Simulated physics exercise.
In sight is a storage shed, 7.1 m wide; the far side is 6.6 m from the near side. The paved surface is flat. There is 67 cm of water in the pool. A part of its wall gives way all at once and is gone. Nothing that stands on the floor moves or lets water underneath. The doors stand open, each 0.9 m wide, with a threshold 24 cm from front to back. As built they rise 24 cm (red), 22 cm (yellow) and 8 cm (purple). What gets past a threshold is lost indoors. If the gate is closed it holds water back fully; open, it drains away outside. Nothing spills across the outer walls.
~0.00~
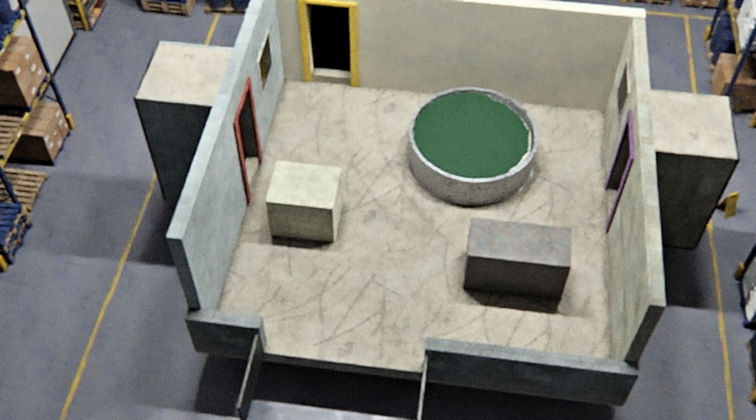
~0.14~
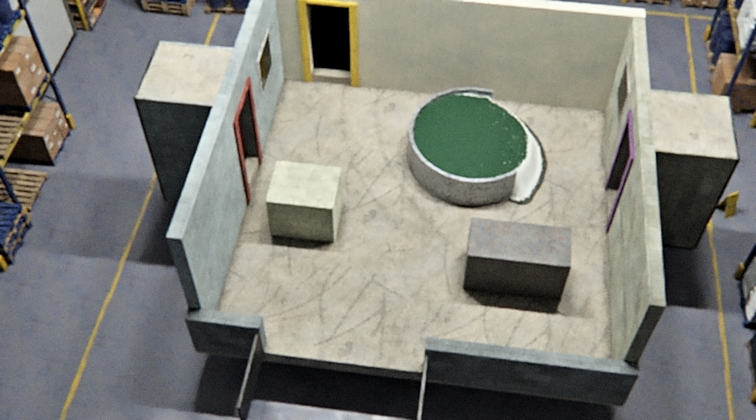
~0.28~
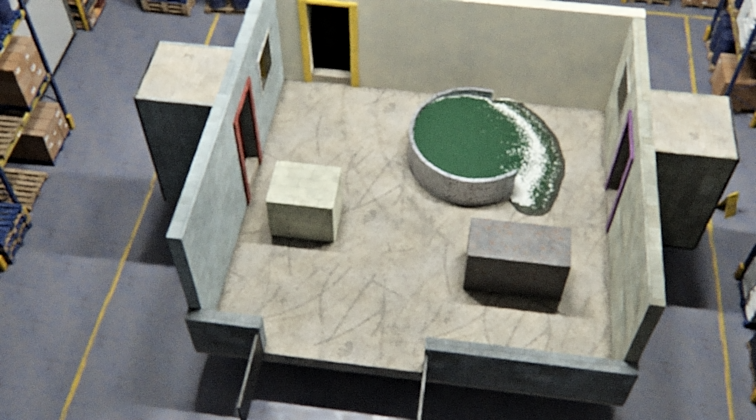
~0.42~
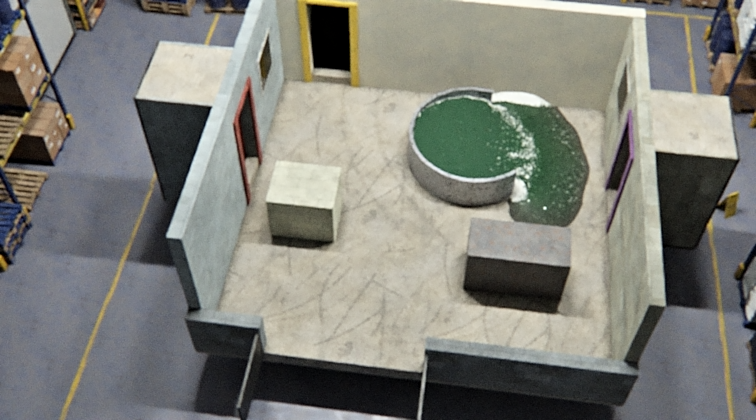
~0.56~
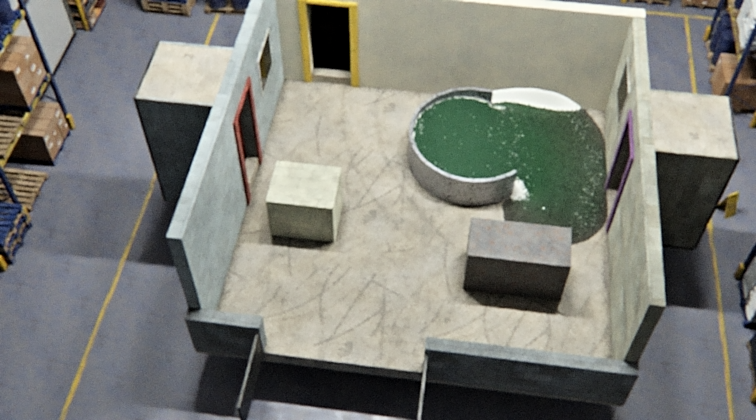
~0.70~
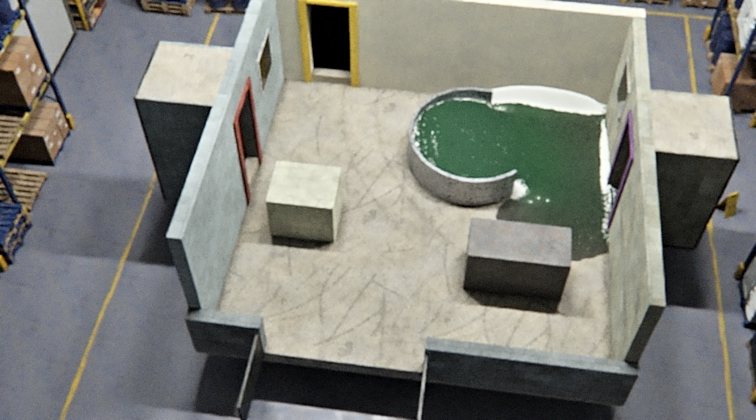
Green water pouring from a round pool as its right side gives way, spreading across the pale floor to the purple door.
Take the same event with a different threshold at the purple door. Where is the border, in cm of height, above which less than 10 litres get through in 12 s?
It would have to be roughly 30 cm high.
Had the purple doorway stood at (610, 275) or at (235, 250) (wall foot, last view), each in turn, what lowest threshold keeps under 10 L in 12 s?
Roughly 13.0 and 12.0 cm.
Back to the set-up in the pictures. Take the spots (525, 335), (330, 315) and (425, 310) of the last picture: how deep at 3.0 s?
In that order: 1, 0 and 0 cm.
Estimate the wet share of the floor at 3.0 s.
Near 35 per cent is wet.
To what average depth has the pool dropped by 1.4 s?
Roughly 34 cm on average.
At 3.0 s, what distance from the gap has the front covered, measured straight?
Some 5.4 m out.
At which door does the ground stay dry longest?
It is the red one.
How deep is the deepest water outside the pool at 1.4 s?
Up to some 57 cm.
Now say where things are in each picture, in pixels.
The first picture shows still water, 67 cm deep, in the pool at (473, 135); the purple door at (619, 176) is dry.
In the second picture, the gap is at (530, 144), the front 0.3 m out at a hidden place; the back of the pool holds 67 cm.
In the third picture, the gap is at (529, 146), the front 0.7 m out at (543, 212); the back of the pool holds 67 cm.
In the fourth picture, the gap is at (529, 147), the front 1.2 m out at (571, 217); the back of the pool holds 67 cm.
In the fifth picture, the front is at (599, 225), 1.7 m from the gap at (529, 148); 6.4 m2 of floor is wet, 64 cm left at the back.
In the sixth picture, water pours out at (529, 148) and has run 2.2 m, to (609, 248); about 8 cm deep outside, 56 cm at the back; water is at the purple door at (619, 176).
After 1.4 s water covers 25 % of the floor, deepest (57 cm) near (602, 120); 21 cm at the purple door, 79 litres in over its 8 cm threshold.
After 3.0 s water covers 35 % of the floor, deepest (28 cm) near (558, 258); 19 cm at the purple door, 242 litres in over its 8 cm threshold.
After 12.0 s water covers 100 % of the floor, deepest (10 cm) near (361, 101); 6 cm at the purple door, 313 litres in over its 8 cm threshold.
At the purple door as built, the water arrived by 0.6 s and peaked near 28 cm at 2.0 s.
With a threshold of 27 cm, 21 litres would have come in within the 12 s; with 36.5 cm, 0 litres. So under 10 litres takes about 30 cm.
